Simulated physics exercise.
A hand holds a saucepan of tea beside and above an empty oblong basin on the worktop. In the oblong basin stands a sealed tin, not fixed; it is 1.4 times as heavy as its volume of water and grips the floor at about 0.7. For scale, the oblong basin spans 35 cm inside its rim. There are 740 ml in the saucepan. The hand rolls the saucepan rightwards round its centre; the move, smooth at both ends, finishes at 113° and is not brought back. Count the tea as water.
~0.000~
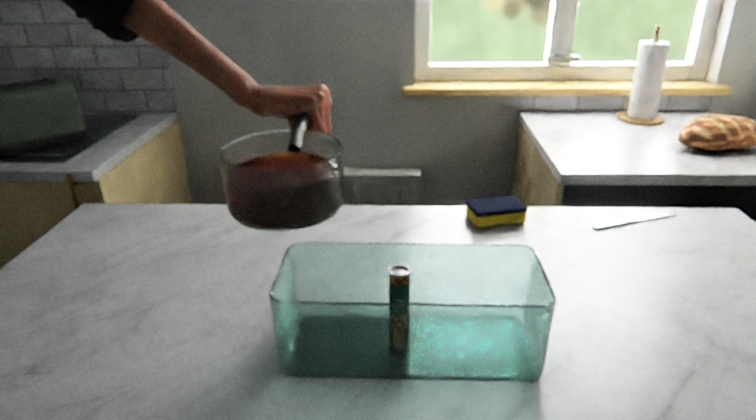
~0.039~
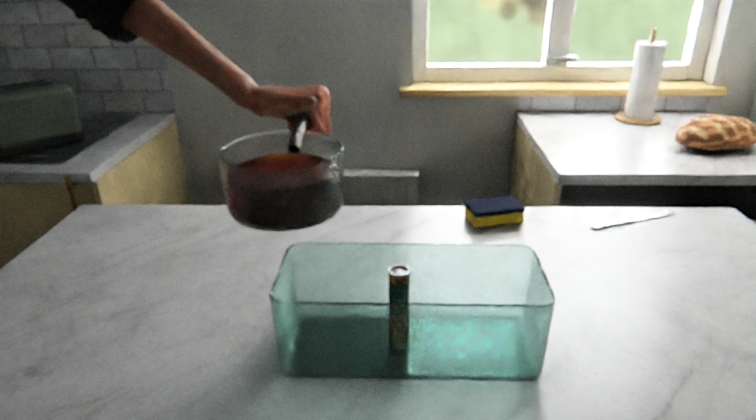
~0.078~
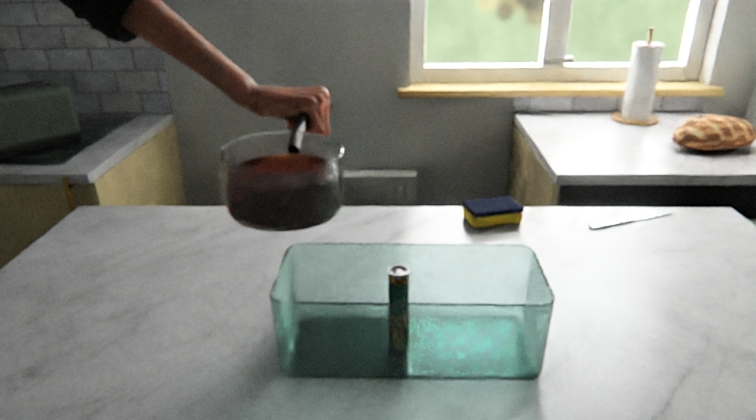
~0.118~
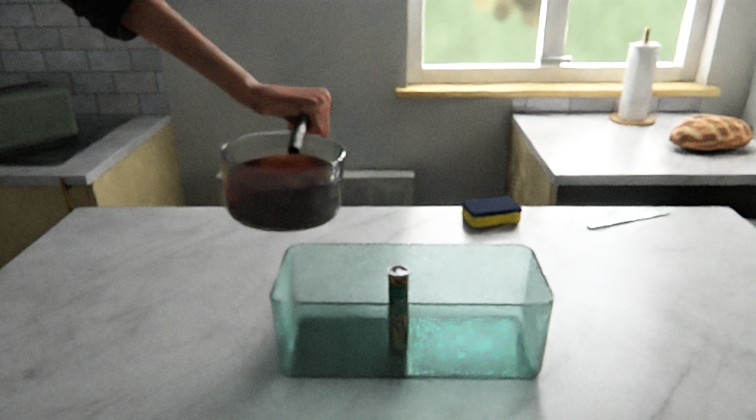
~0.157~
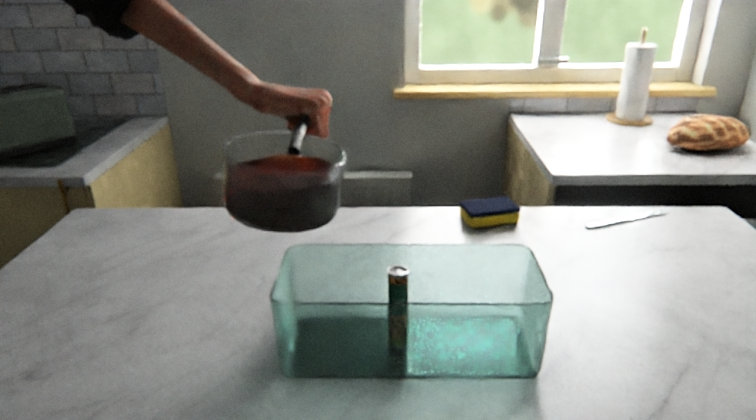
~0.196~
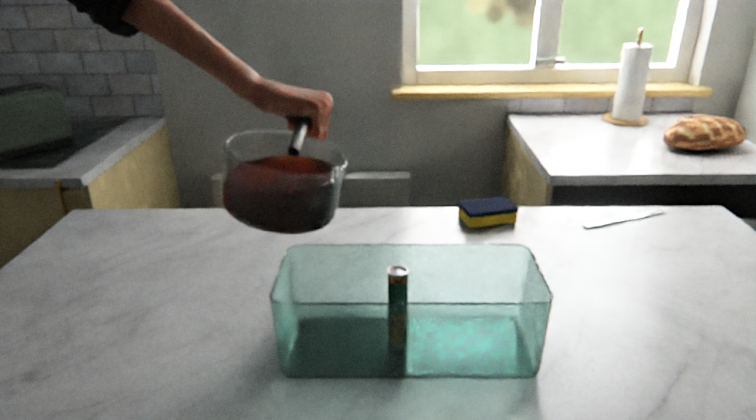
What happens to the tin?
It keeps standing.
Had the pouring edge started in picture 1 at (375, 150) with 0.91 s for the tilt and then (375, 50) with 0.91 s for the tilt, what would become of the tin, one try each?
First it keeps standing; then it goes over.
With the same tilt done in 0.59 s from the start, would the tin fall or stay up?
Then it goes over.
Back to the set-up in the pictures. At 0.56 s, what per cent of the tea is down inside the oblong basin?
Some 7 per cent.
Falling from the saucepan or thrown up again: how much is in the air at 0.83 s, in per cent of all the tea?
Some 9 per cent.
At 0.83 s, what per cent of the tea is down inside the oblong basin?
About 82 per cent.
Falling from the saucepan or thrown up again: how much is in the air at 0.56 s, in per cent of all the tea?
Near 34 in a hundred.
After 0.56 s the tilt is 77° and 58 per cent is still to pour; the tin stands where it began.
After 0.83 s the tilt is 111° and 9 per cent is still to pour; the tin stands where it began.
After 1.11 s the tilt is 113° and 0 per cent is still to pour; the tin stands where it began.
After 1.41 s the tilt is 113° and 0 per cent is still to pour; the tin stands where it began.
In the end the tin stands where it began.
